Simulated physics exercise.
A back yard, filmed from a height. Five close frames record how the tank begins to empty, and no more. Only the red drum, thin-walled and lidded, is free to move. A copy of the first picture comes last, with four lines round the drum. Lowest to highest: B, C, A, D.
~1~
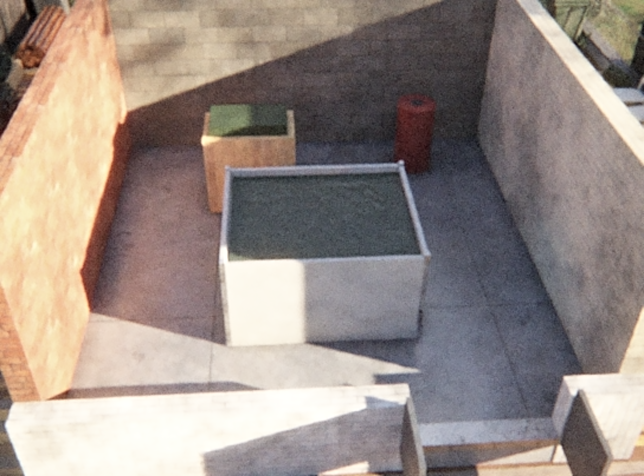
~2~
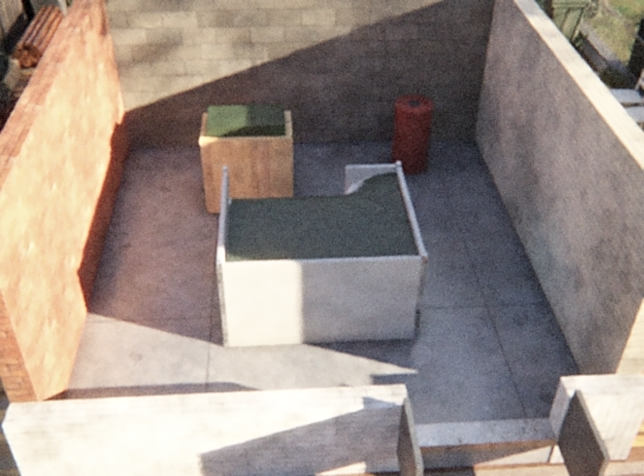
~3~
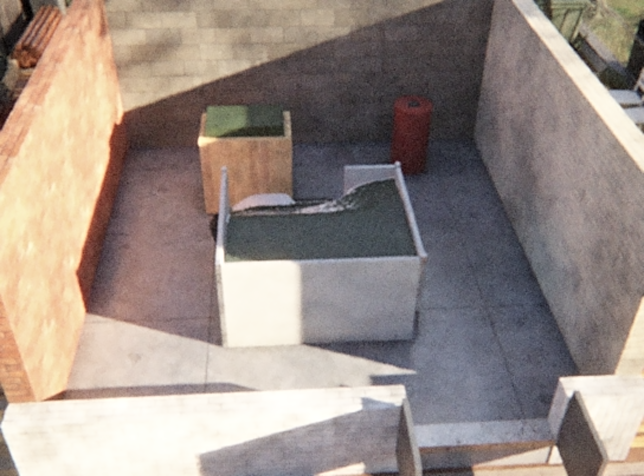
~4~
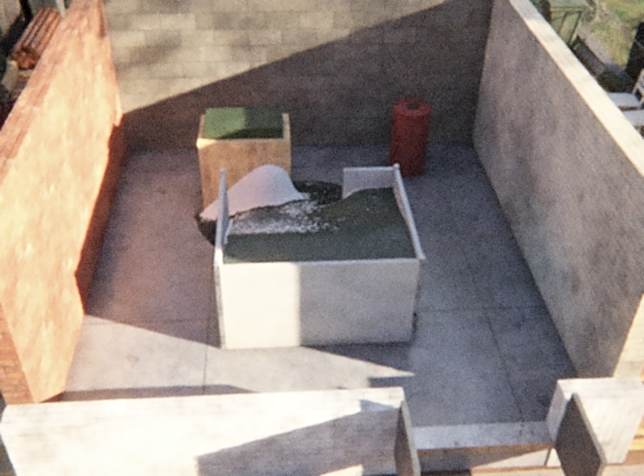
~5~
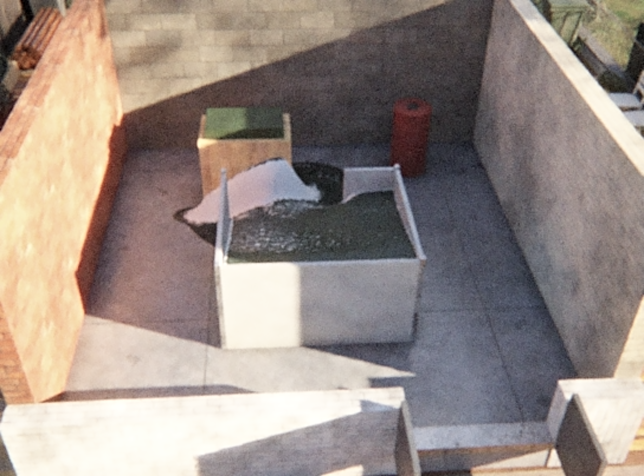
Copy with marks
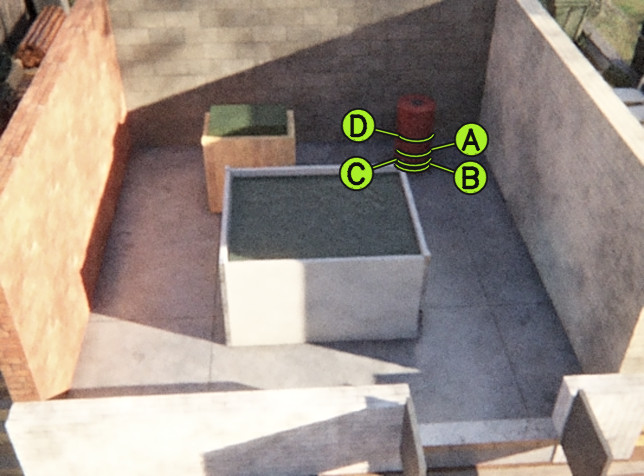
A white, open-topped tank of dark green water stands in the middle of a walled concrete yard seen from above, with a wooden box topped in green behind it to the left and a red drum behind to the right. The tank's back side drops away between its corners, and water pours out behind, spreading in a dark, pale-crested sheet toward the box. The drum stays put while the view barely shifts.
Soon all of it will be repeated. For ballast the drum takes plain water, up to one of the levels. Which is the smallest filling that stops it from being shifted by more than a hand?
D.
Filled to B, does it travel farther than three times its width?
Yes.
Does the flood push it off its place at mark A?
Yes, that goes wrong.
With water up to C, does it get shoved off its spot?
Yes.
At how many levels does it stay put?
One.
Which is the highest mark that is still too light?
That would be A.
In lime, A at (416, 156); B at (415, 170); C at (415, 165); D at (417, 141); from the bottom up B, C, A, D.
With A, it is pushed about its own width away.
With B, it is washed out through the gate.
With C, it is pushed about 6 times its own width away.
With D, it does not move.
